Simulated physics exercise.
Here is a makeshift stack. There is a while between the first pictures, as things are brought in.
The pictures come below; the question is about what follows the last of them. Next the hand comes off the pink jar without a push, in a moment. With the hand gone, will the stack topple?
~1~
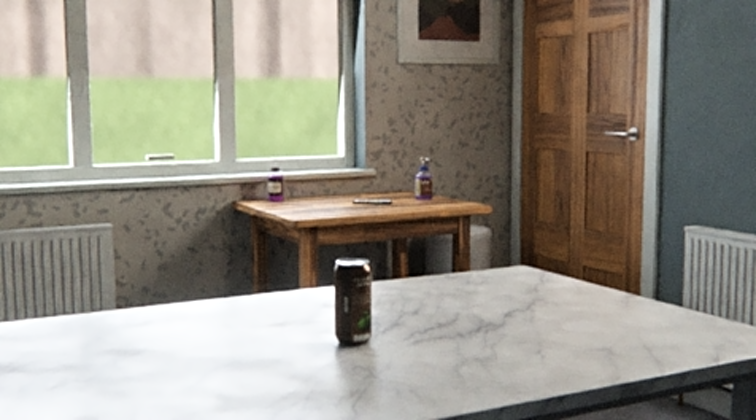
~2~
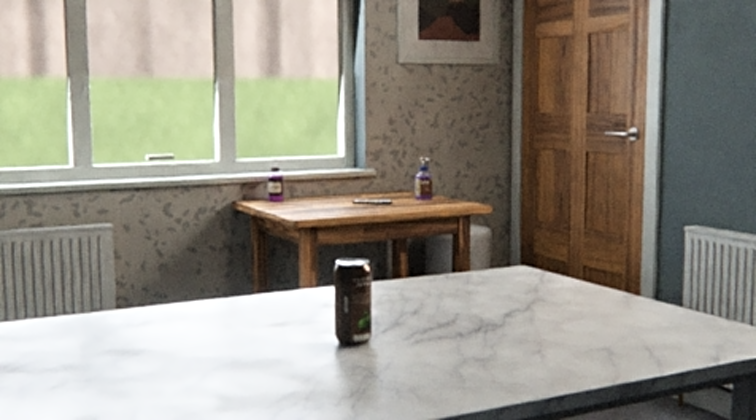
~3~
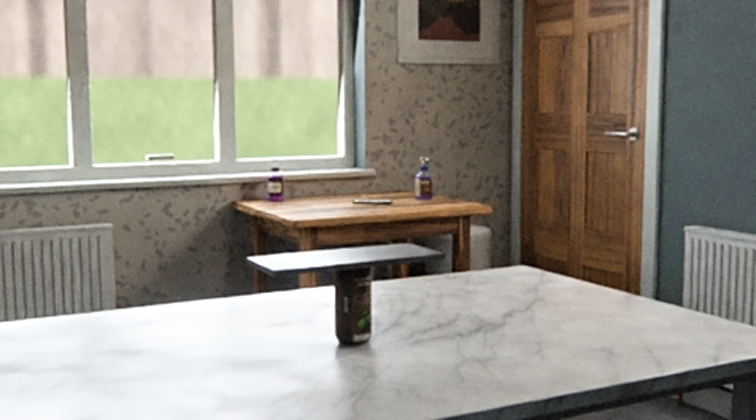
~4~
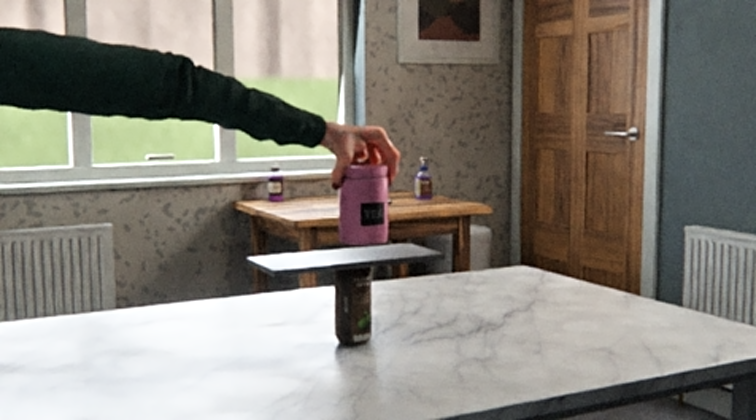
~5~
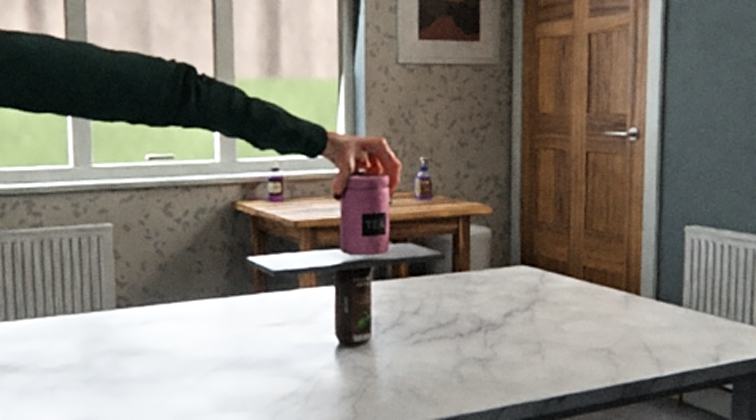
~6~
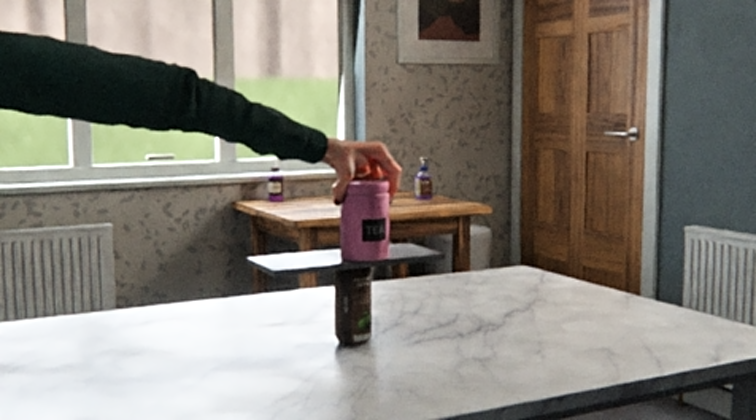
No, it stays standing.
Then, 0.30 s past the last view, nothing moves.
Then, 0.70 s past the last view, pink jar resting near (365, 220).
Finally, all 3 still in place. Final places as the last picture's camera would see them, pink jar near (365, 220). The stack keeps its balance.
